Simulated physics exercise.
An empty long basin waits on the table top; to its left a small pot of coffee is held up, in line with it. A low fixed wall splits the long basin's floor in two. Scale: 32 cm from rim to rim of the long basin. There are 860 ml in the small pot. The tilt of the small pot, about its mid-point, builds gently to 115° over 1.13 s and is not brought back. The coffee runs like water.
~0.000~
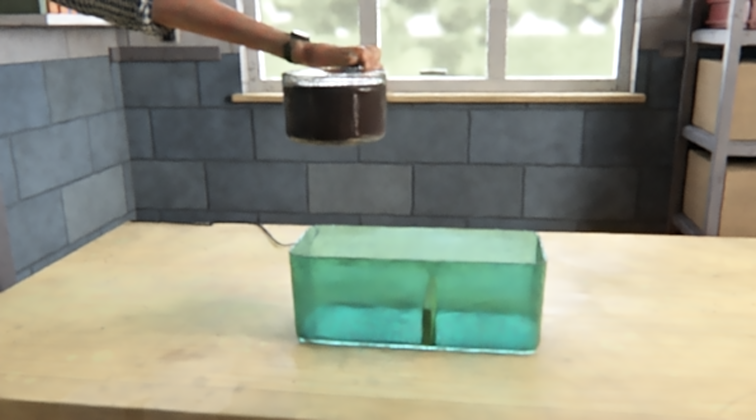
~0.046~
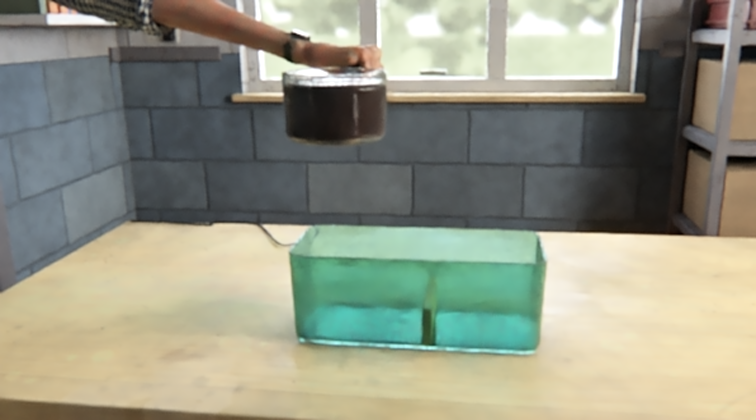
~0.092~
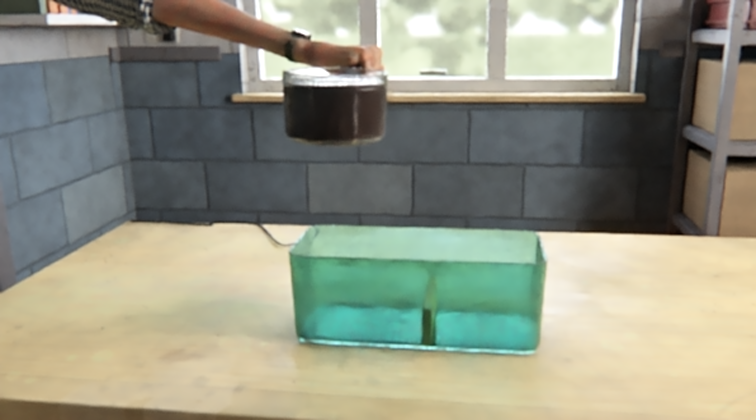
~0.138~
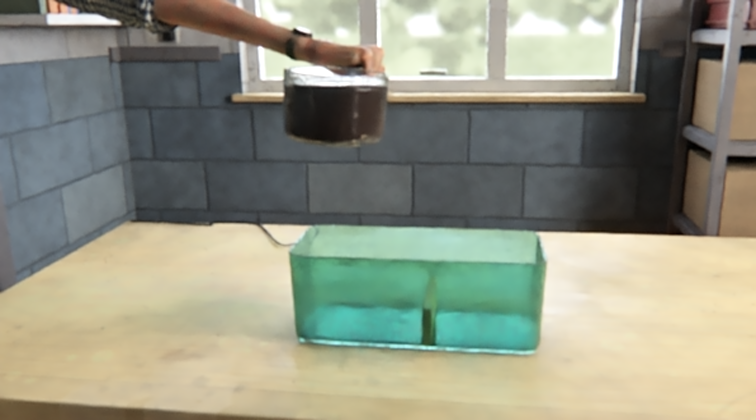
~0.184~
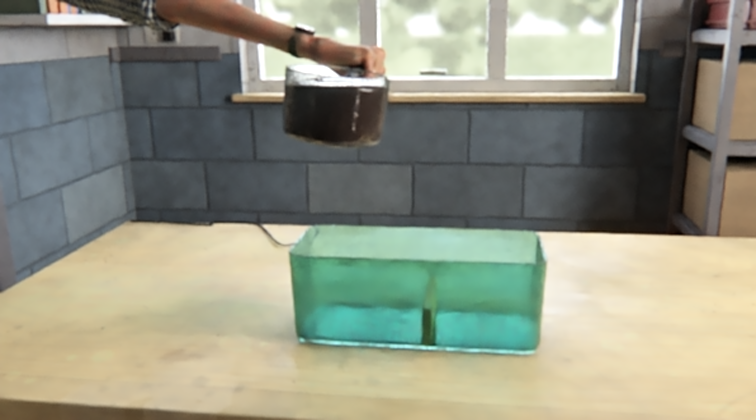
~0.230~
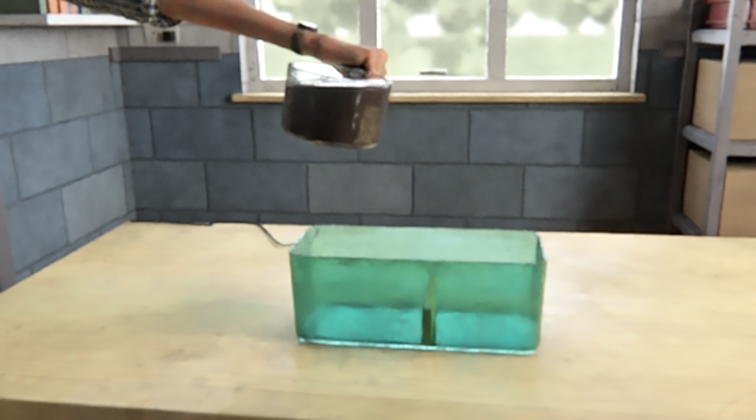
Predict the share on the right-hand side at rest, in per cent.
The far part has some 72 per cent.
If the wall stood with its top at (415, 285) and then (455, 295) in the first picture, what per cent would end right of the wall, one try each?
First 80, then 45 per cent.
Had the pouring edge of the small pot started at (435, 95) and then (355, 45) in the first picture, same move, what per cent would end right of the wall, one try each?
In turn about 95 and 50 per cent.
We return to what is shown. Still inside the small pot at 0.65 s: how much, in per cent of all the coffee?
About 60 per cent.
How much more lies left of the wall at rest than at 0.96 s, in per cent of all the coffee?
About 18 per cent.
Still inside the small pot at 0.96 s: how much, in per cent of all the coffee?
Near 9 in a hundred.
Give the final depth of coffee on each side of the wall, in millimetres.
Some 12 mm on the left and 36 mm on the right.
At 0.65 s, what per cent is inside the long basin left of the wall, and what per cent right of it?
Left about 1, right about 7.
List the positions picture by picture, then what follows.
It leans 0°; its right rim is at (386, 73); the coffee meets the walls at (288, 82) and (384, 82); the long basin's rim runs from (299, 241) to (543, 248); the wall's top is at (430, 292), in the first picture.
It leans 0°; its right rim is at (386, 74); the coffee meets the walls at (288, 82) and (384, 82), in the second picture.
It leans 2°; its right rim is at (387, 75); the coffee meets the walls at (289, 81) and (385, 82), in the third picture.
It leans 4°; its right rim is at (388, 77); the coffee meets the walls at (289, 82) and (386, 83), in the fourth picture.
It leans 7°; its right rim is at (389, 80); the coffee meets the walls at (290, 82) and (387, 83), in the fifth picture.
It leans 11°; its right rim is at (391, 84); the coffee meets the walls at (291, 83) and (388, 84), in the sixth picture.
Then, 0.65 s in, the tilt is 71° and 59 per cent is still to pour, 1 is left of the wall and 7 right of it.
Then, 0.96 s in, the tilt is 109° and 9 per cent is still to pour, 9 is left of the wall and 68 right of it.
Then, 1.28 s in, the tilt is 115° and 0 per cent is still to pour, 27 is left of the wall and 71 right of it.
Then, 1.63 s in, the tilt is 115° and 0 per cent is still to pour, 27 is left of the wall and 71 right of it.
Finally, 27 per cent lies left of the wall, 72 right of it and 1 outside.
